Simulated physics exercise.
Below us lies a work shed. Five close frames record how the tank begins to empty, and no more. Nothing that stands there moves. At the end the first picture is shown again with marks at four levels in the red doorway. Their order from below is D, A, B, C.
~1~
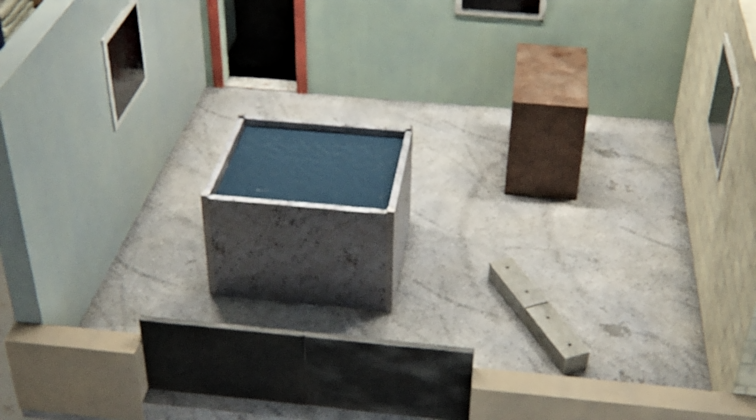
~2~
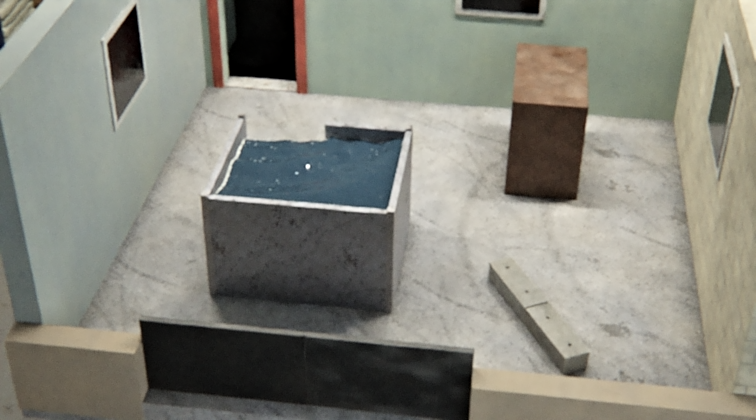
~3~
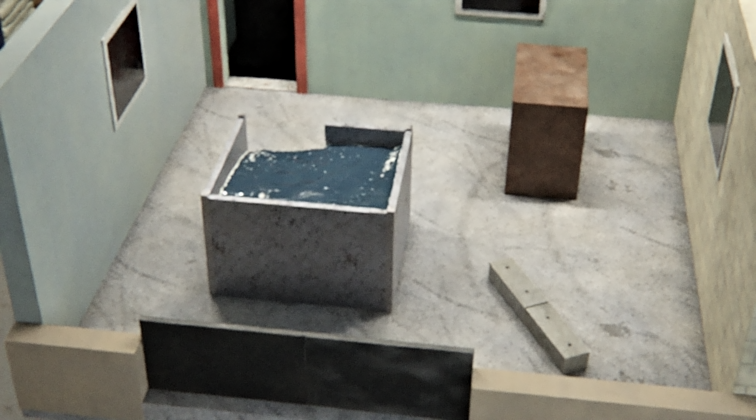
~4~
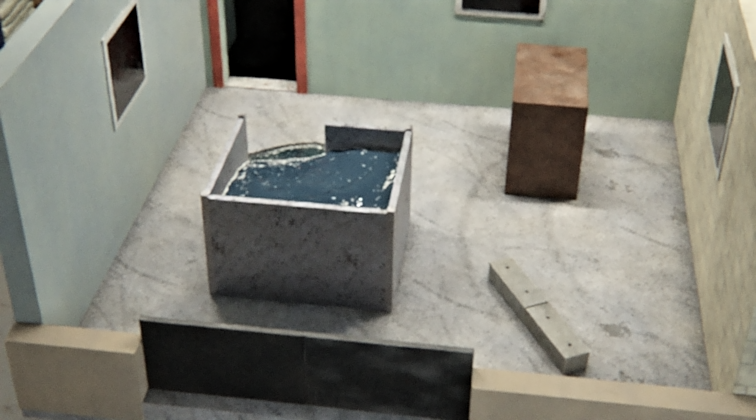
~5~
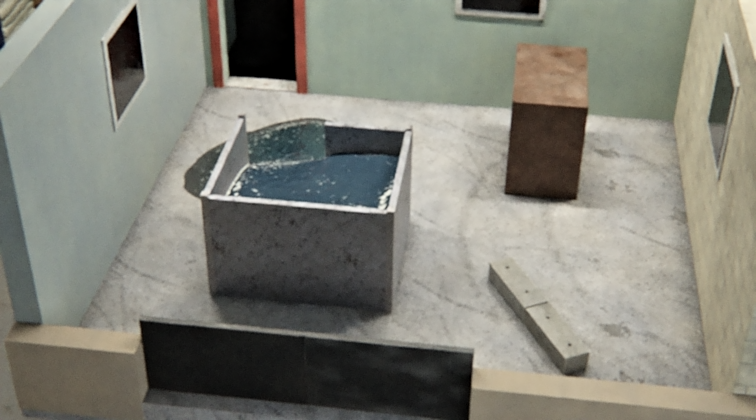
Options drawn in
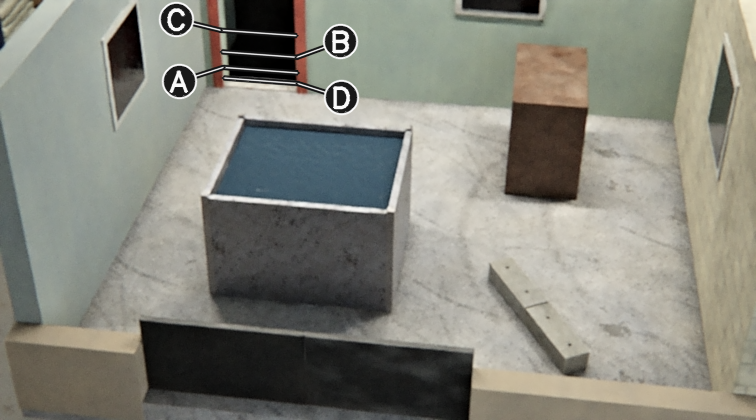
A work shed with an open-topped stone tank, its water sinking and churning, then spreading across the floor behind it.
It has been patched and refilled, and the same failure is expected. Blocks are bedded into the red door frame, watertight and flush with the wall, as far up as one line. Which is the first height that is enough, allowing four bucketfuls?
That is line B.
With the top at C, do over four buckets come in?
No, not at all.
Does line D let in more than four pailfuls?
Yes, it does.
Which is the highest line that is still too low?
A it is.
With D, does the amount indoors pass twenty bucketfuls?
Yes, clearly.
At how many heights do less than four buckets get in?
Two.
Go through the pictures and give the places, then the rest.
Water in the tank at rest, its middle at (312, 169); foot of the red doorway at (261, 90); shut gate at (306, 346).
Water covers 1 % of the ground, its front hidden from here.
Water covers 3 % of the ground, its front hidden from here.
Water covers 7 % of the ground, its front hidden from here.
Water covers 12 % of the ground and shows as far out as (311, 120).
On the marked copy, A at (260, 70); B at (259, 54); C at (258, 32); D at (260, 80); from the bottom up D, A, B, C.
With A, about 10 bucketfuls get in.
With B, a bucket or two gets in.
With C, nothing gets over.
With D, dozens of bucketfuls pour in.
